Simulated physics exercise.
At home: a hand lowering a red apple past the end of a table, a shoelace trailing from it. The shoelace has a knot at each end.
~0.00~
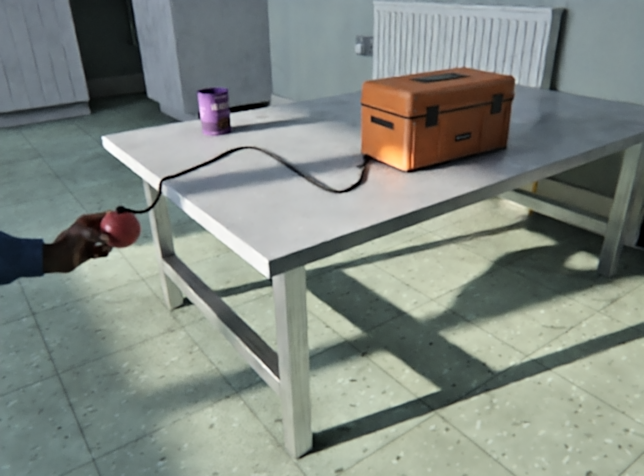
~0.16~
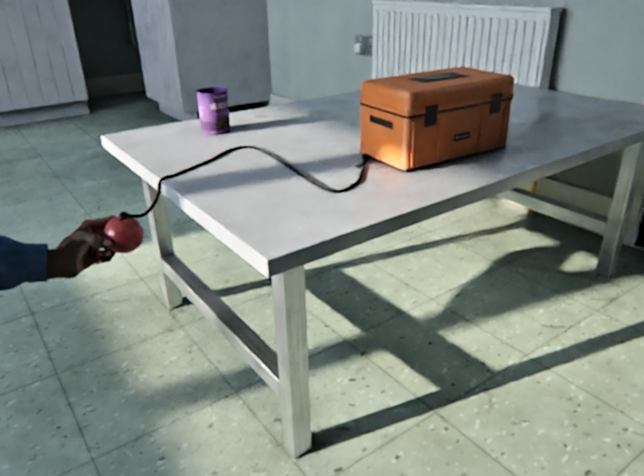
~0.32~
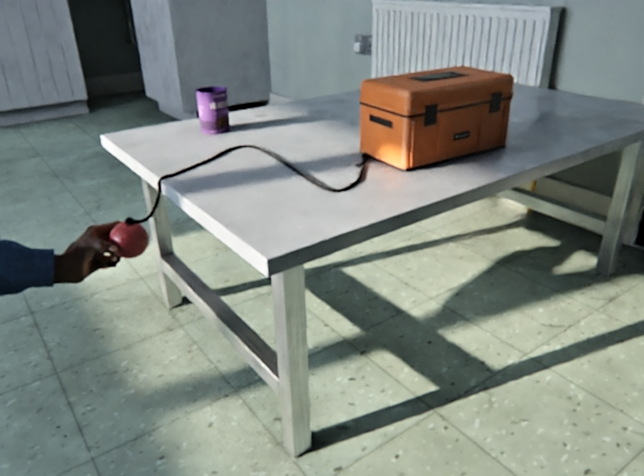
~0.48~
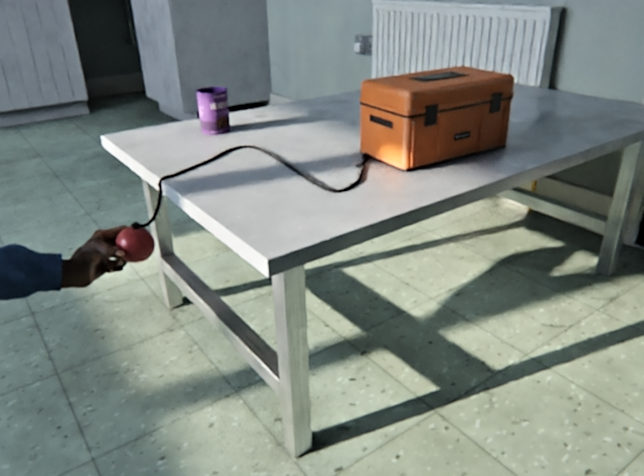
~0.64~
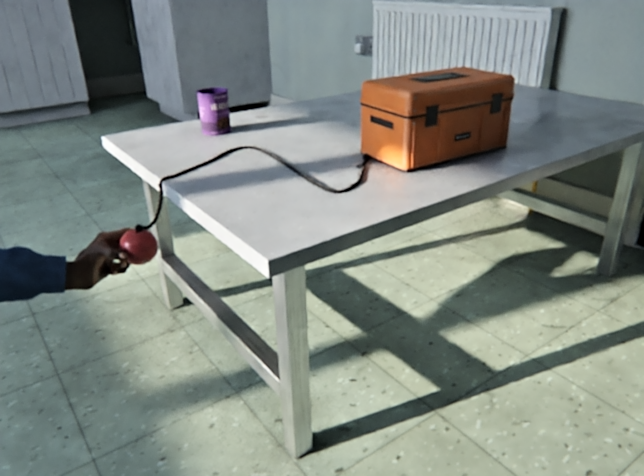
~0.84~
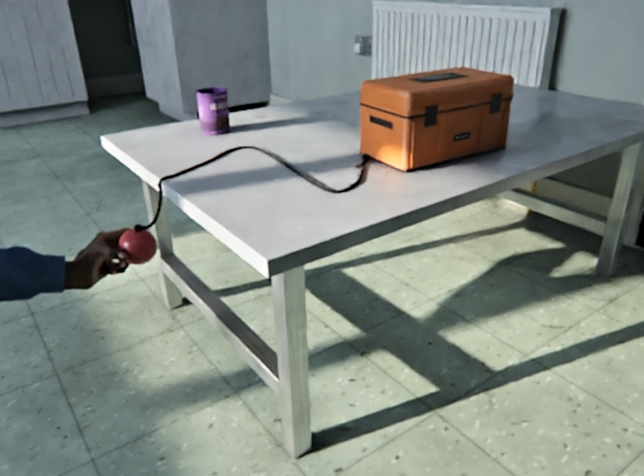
A hand held a small red ball-like object beside a white table and shifted it slightly right and down, while the slack dark cord running to an orange toolbox and the purple cup stayed put.
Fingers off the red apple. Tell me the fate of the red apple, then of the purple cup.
The red apple reaches the floor; the purple cup remains where it stands.
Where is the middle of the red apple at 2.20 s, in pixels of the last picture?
Around (168, 380).
Around 1.52 s, apple on the floor near (168, 380); toolbox as before; cup as before.
Finally, apple on the floor near (168, 380); toolbox as before; cup as before. The red apple lands on the floor and the purple cup keeps its place.
